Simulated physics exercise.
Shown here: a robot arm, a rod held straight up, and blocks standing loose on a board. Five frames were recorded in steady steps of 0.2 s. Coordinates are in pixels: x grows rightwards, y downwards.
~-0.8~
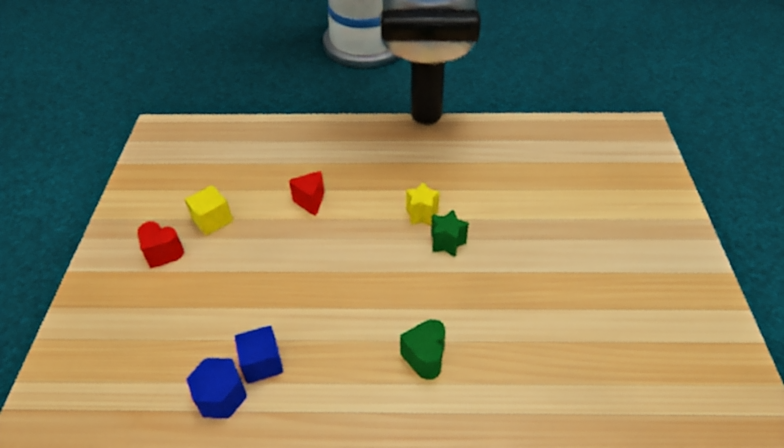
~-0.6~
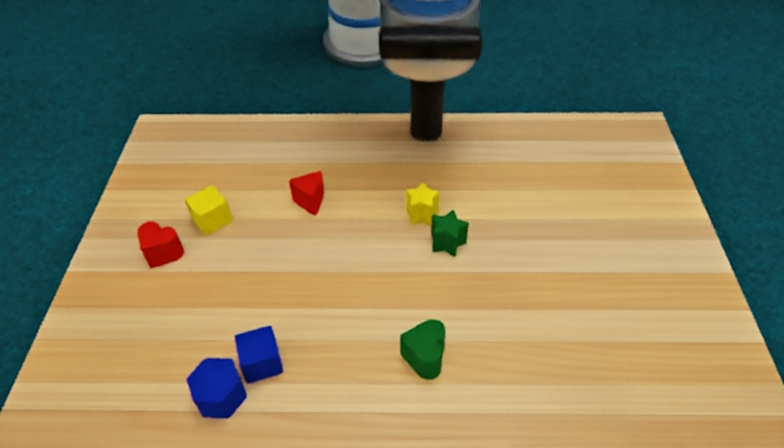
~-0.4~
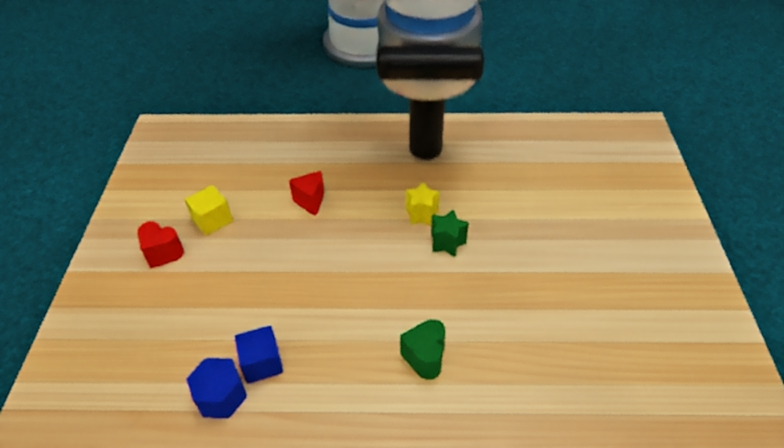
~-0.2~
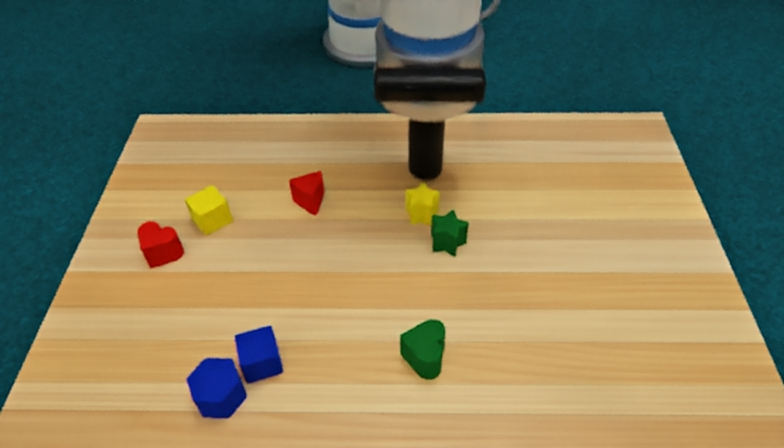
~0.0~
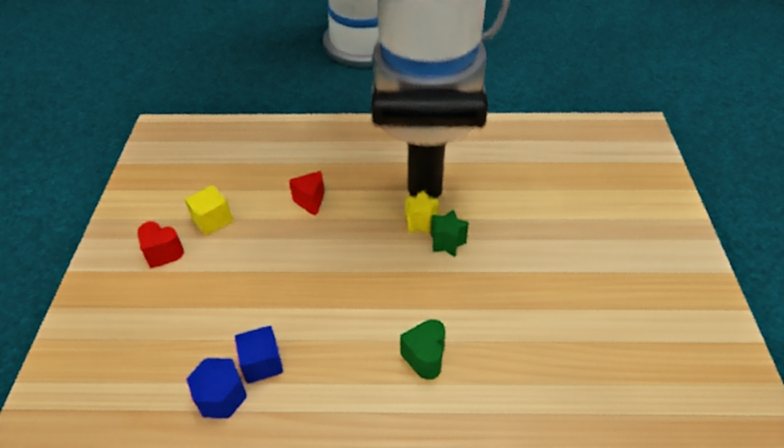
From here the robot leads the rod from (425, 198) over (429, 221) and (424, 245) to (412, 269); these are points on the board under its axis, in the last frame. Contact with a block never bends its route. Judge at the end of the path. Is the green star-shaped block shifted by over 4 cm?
Going by the path, no.
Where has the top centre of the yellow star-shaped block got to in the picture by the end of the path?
At the end it should sit near (390, 271).
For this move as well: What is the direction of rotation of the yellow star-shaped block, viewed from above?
It makes a clockwise turn.
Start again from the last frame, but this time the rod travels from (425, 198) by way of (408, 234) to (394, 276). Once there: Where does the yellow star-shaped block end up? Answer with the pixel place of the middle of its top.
My best guess is (417, 277).
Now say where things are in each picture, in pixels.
Tip of the rod (427, 115), middles of tops, yellow star-shaped block (422, 195), green heart block (426, 339), green star-shaped block (449, 223), in the first picture.
Rod (426, 131), nothing pushed, in the second picture.
Rod (426, 149), nothing pushed, in the third picture.
Rod (425, 168), nothing pushed, in the fourth picture.
Rod (425, 189), yellow star-shaped block (421, 203), green heart block (426, 339), green star-shaped block (449, 223), in the fifth picture.
The first path, step by step. Halfway along, rod (428, 225); yellow star-shaped block (414, 239), turned 35° clockwise; green star-shaped block (452, 235), turned 80° anticlockwise.
At the end, rod (412, 261); yellow star-shaped block (390, 271), turned 70° clockwise; green heart block unmoved; green star-shaped block (453, 245), turned 130° anticlockwise.
